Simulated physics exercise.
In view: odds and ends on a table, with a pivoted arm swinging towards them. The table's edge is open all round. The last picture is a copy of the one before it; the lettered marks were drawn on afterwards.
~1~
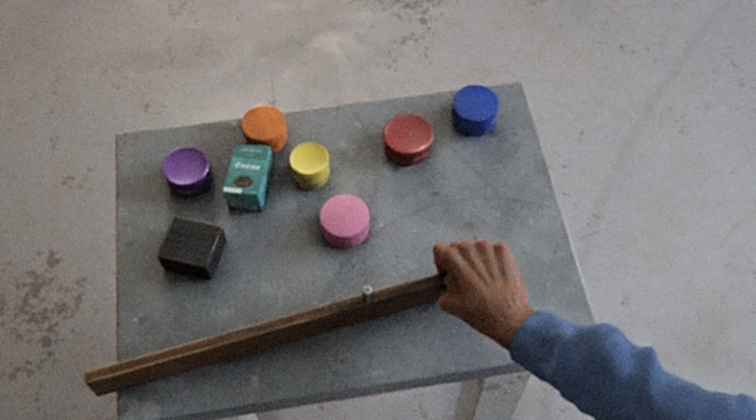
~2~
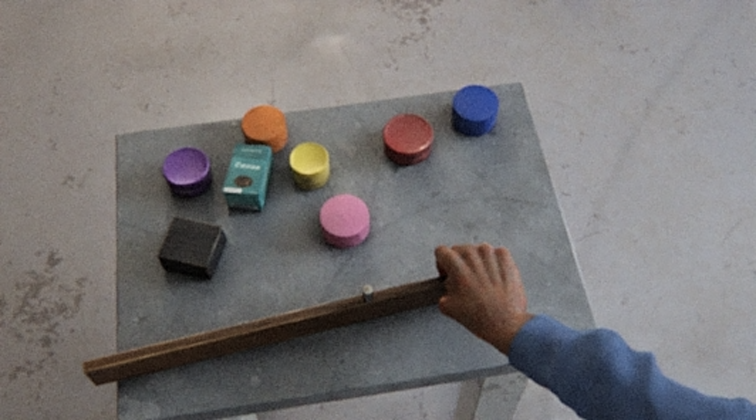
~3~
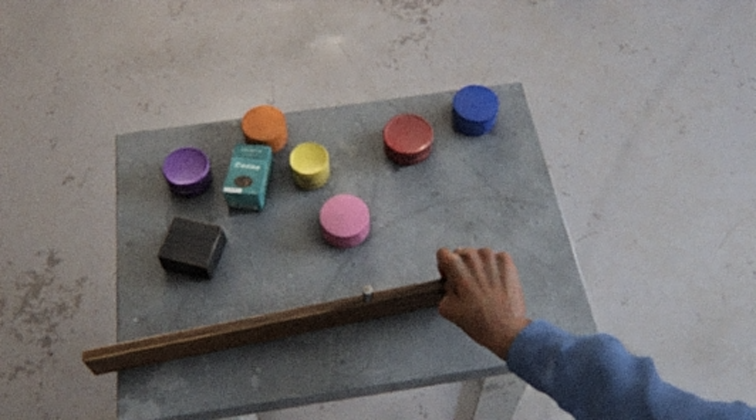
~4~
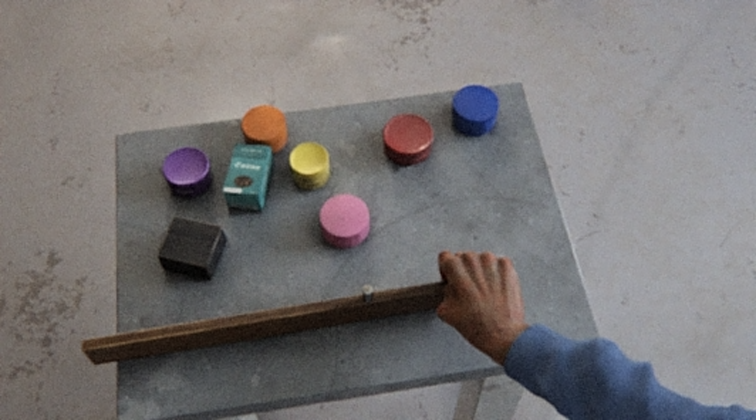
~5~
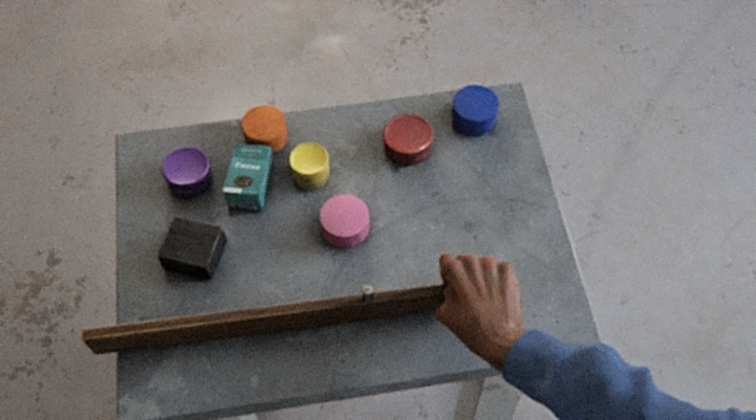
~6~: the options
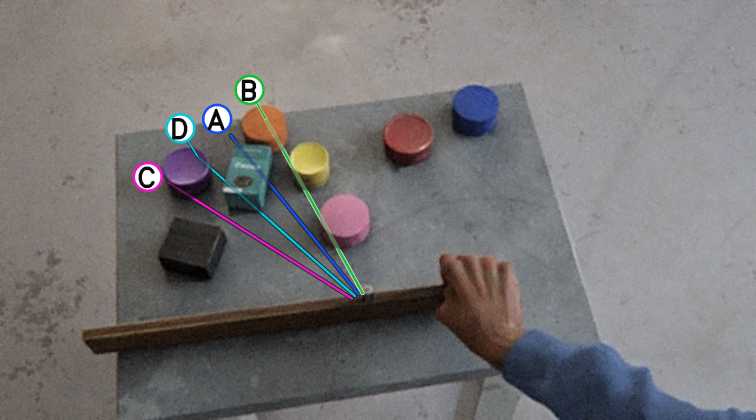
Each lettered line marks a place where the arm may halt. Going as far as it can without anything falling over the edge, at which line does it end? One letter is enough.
As far as mark C.
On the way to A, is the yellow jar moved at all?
By then, yes.
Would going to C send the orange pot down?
By then, no.
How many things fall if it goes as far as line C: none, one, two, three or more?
In all, none.
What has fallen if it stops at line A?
The orange pot goes over.
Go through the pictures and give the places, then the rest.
The first picture shows blue pot (475, 111); purple tub (188, 172); arm (224, 339).
The second picture shows arm (223, 333); pink tin (345, 222).
The third picture shows arm (222, 327); red tub (408, 140).
The fourth picture shows arm (222, 322); black block (193, 248).
The fifth picture shows arm (222, 317); purple tub (188, 172); turquoise box (249, 176); pink tin (345, 222).
On the marked copy, A at (291, 210); B at (311, 201); C at (256, 238); D at (272, 223).
Following C. Soon after the start, arm (225, 281); orange pot (265, 130); blue pot (475, 111).
Later, arm (239, 246); black block (213, 218); orange pot (265, 130).
In the end, arm (253, 226); orange pot (274, 114); purple tub (193, 168); nothing has fallen.
As for the rest, A drops the orange pot; B drops the orange pot and purple tub; D drops the orange pot.
